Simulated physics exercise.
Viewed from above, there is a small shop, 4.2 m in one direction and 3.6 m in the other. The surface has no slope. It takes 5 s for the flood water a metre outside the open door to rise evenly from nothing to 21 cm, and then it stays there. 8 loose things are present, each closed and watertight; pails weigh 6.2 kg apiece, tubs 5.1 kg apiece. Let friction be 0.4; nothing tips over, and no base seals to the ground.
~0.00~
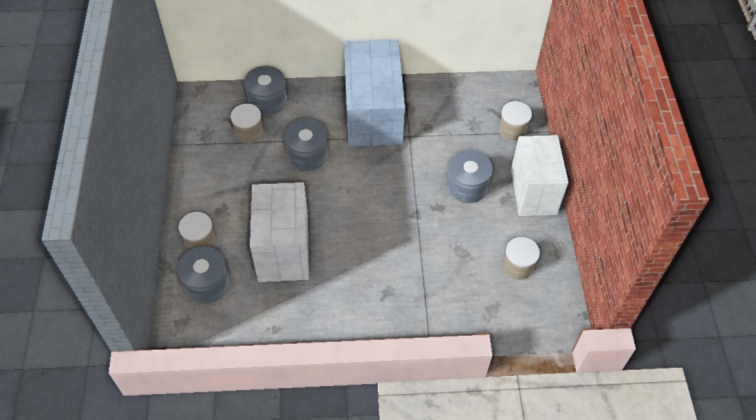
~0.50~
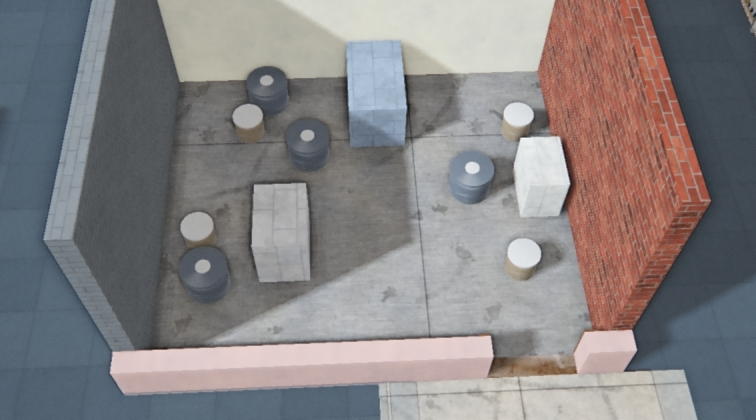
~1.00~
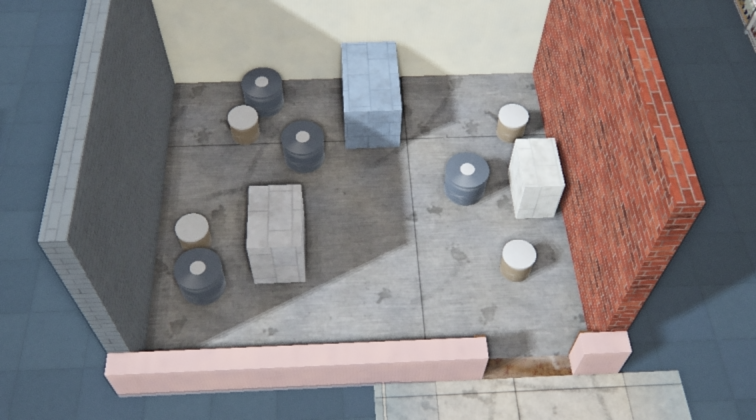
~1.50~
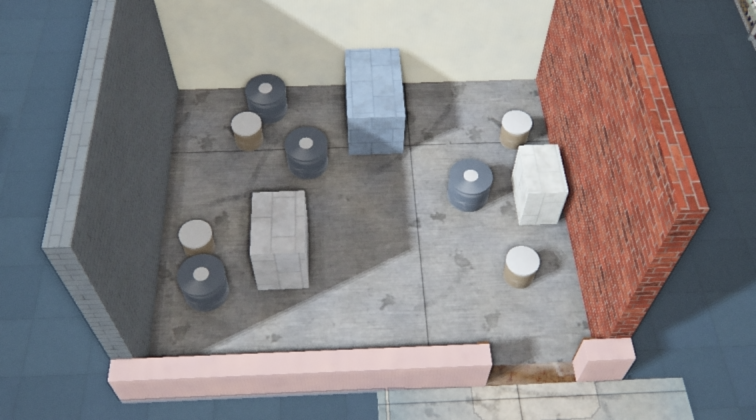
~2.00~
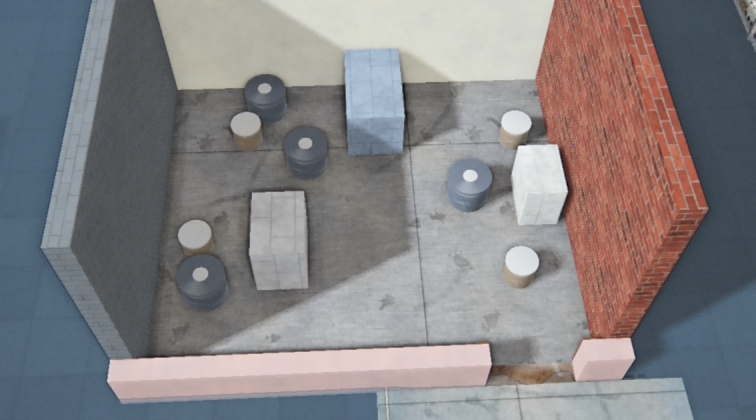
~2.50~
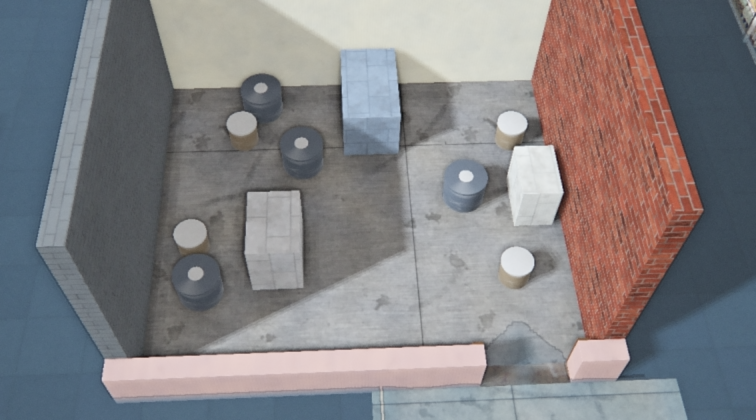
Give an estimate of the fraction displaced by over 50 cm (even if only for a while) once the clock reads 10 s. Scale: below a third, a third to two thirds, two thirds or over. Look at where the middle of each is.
The fraction is neither low nor high.
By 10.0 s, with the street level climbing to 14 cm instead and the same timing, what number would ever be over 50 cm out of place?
2.
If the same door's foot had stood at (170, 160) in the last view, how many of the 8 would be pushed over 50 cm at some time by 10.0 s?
That would give 3.
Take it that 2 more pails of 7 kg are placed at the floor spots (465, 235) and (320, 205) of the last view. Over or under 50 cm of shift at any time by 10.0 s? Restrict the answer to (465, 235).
Here it's too far.
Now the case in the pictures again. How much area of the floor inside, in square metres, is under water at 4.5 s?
That flooded area is roughly 3.5 m2.
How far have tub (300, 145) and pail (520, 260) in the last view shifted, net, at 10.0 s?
The first is 50 cm from its start, the second 200 cm.
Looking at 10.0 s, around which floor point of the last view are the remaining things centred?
Around (326, 165).
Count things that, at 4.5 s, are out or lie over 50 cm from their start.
I get 0.
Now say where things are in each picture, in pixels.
In the first picture, a pail at (195, 226) rests on the ground; a tub at (471, 167) rests on the ground; 0.0 m2 under water; 0 of 8 have shifted.
In the second picture, a pail at (197, 226) rests on the ground; a tub at (472, 168) rests on the ground; 0.0 m2 under water; 0 of 8 have shifted.
In the third picture, a pail at (192, 227), on the bottom; a tub at (468, 170), on the bottom; water covers 0.0 m2; 0 of 8 have shifted.
In the fourth picture, a pail at (195, 233), on the bottom; a tub at (471, 176), on the bottom; 0.0 m2 under water; 0 of 8 have shifted.
In the fifth picture, a pail at (195, 234) rests on the ground; a tub at (470, 176), on the bottom; 0.0 m2 under water; 0 of 8 have shifted.
In the sixth picture, a pail at (190, 233), on the bottom; a tub at (466, 177) rests on the ground; water covers 0.2 m2; 0 of 8 have shifted.
After 3.5 s 0 of 8 are over 50 cm from their spots; 0 afloat.
After 4.5 s 0 of 8 are over 50 cm from their spots; 0 afloat.
After 7.0 s 2 of 8 are over 50 cm from their spots; 0 afloat.
After 10.0 s 4 of 8 are over 50 cm from their spots, and 4 have been at some point; 5 afloat.
